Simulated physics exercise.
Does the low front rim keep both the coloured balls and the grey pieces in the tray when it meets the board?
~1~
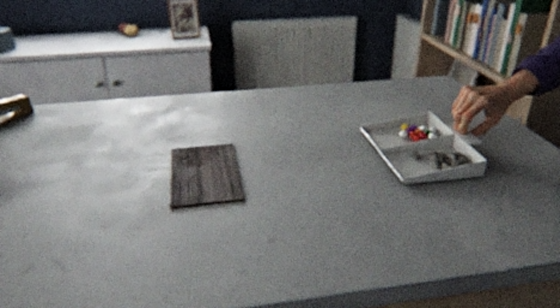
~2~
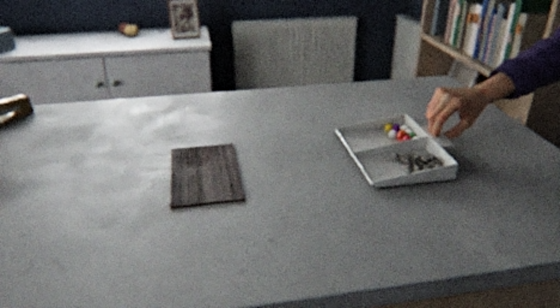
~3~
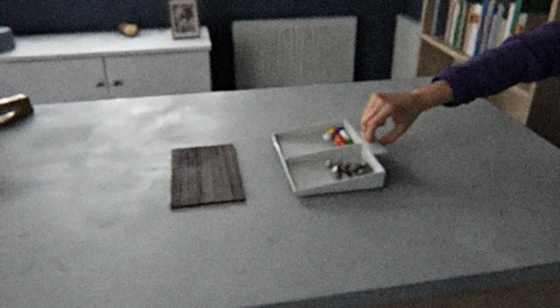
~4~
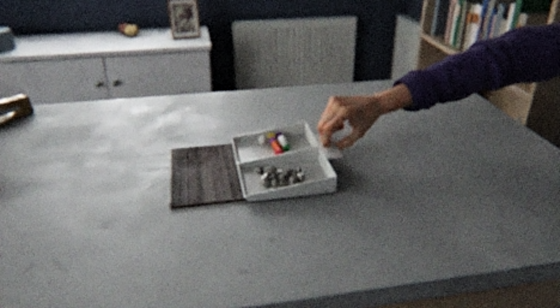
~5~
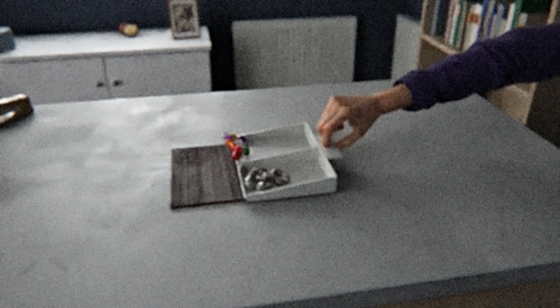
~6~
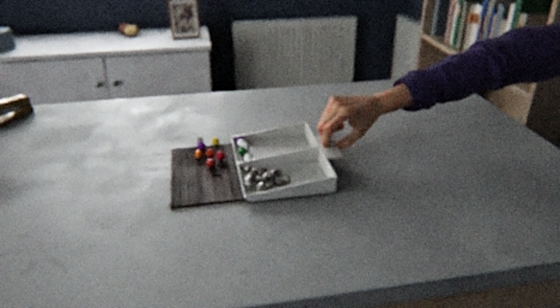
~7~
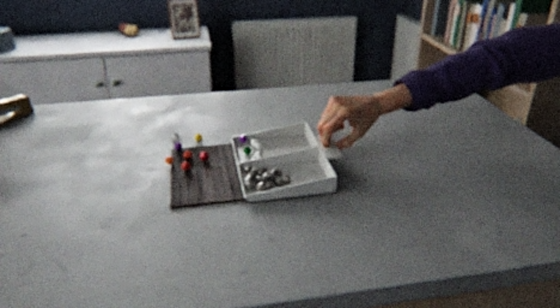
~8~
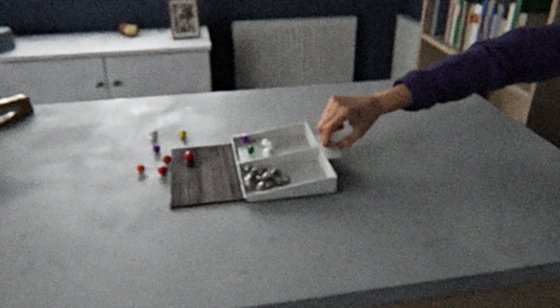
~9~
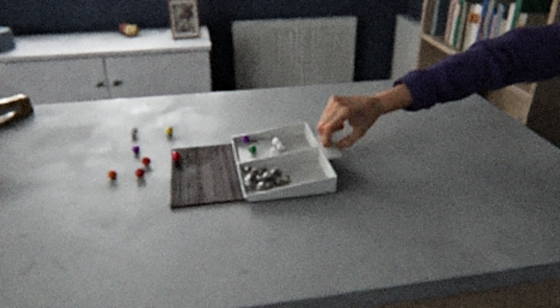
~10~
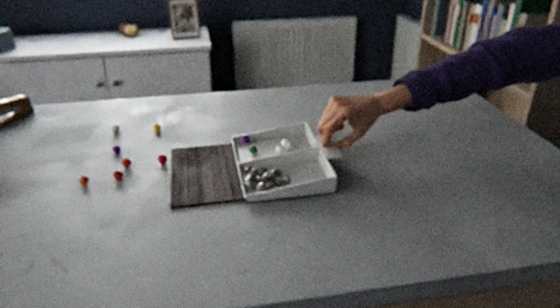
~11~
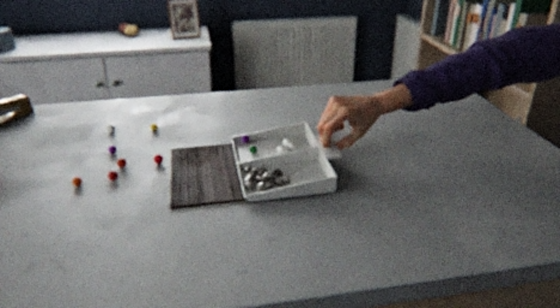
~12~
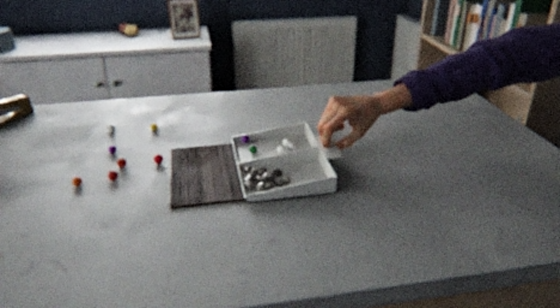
No, only the grey pieces in the nearer part all stay in. Some of the coloured balls in the farther part go over the front rim and end up on the table past the board.
